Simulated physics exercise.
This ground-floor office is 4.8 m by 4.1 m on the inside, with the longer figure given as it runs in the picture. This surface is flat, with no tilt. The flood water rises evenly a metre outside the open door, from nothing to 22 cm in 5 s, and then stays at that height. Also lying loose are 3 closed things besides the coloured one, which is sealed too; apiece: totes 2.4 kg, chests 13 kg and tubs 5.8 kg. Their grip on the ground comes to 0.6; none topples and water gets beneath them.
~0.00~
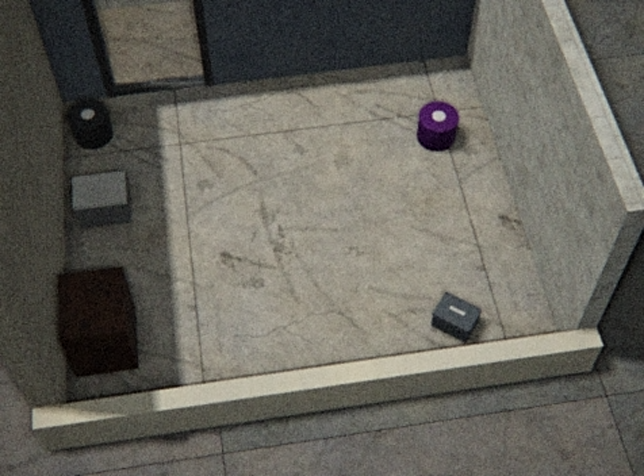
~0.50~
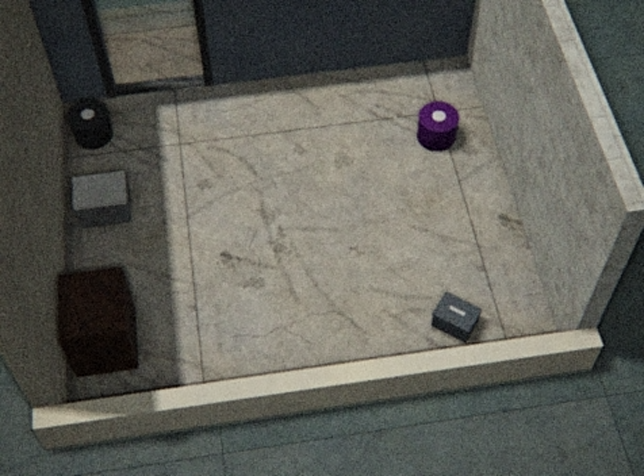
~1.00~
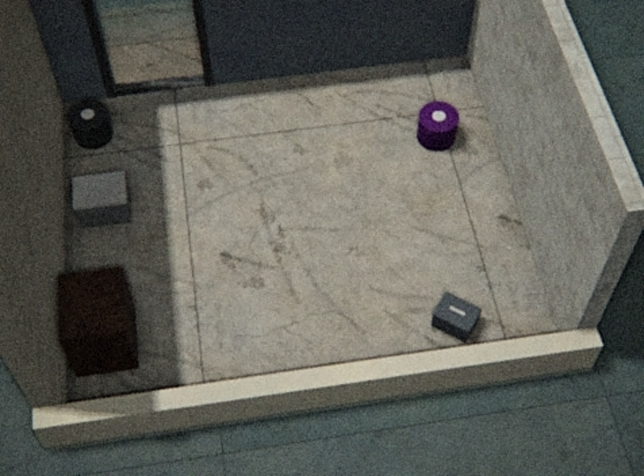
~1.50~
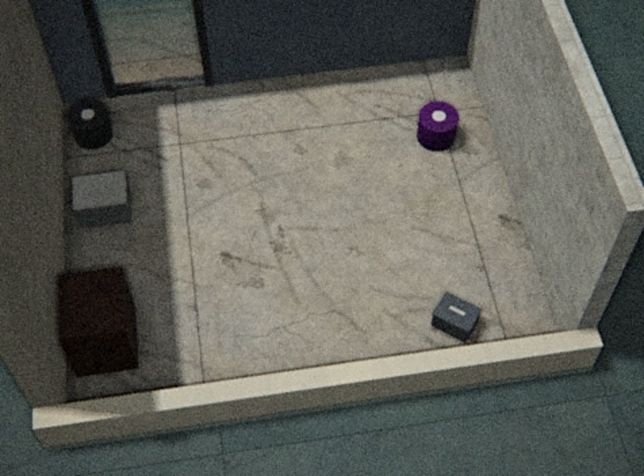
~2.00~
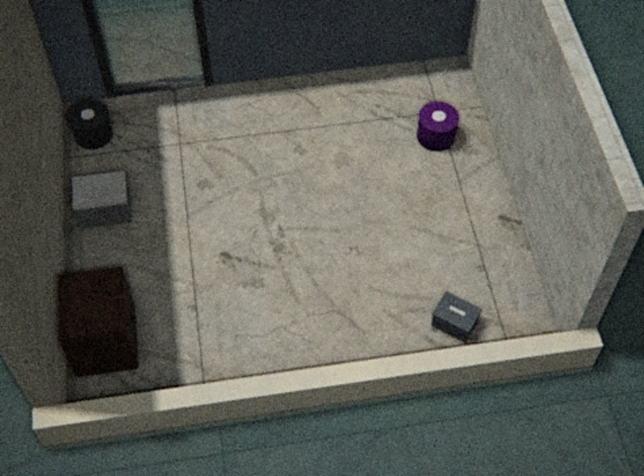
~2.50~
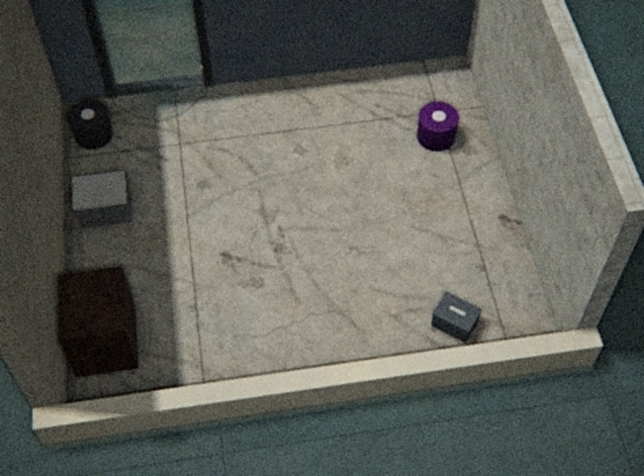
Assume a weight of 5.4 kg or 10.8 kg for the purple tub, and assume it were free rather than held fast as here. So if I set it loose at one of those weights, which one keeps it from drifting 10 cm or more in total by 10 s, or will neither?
It stays steady with the lesser amount.
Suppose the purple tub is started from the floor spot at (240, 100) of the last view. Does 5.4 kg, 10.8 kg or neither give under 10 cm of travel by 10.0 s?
Here the lighter suffices.
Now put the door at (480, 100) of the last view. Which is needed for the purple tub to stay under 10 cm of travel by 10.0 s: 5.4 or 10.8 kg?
I'd say neither one will work.
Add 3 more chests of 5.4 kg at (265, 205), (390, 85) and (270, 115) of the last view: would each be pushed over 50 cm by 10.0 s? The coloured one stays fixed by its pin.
Spot one crosses the limit, spot two stays inside, spot three stays inside.
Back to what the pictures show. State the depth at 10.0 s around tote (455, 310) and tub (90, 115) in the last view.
Some 8 cm at the first, some 6 cm at the second.
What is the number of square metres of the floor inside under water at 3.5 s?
Close to 2.0 m2, I'd say.
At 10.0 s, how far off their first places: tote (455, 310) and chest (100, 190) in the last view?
The first is 100 cm from its start, the second 250 cm.
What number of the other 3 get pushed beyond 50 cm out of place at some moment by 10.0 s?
It works out to 2.
After 3.5 s the purple tub would be 0 cm from its start with 5.4 kg and 0 cm from its start with 10.8 kg; 0 cm of water round it then.
After 4.5 s the purple tub would be 0 cm from its start with 5.4 kg and 0 cm from its start with 10.8 kg; 0 cm of water round it then.
After 7.0 s the purple tub would be 0 cm from its start with 5.4 kg and 0 cm from its start with 10.8 kg; 0 cm of water round it then.
After 10.0 s the purple tub would be 0 cm from its start with 5.4 kg and 0 cm from its start with 10.8 kg; 1 cm of water round it then.
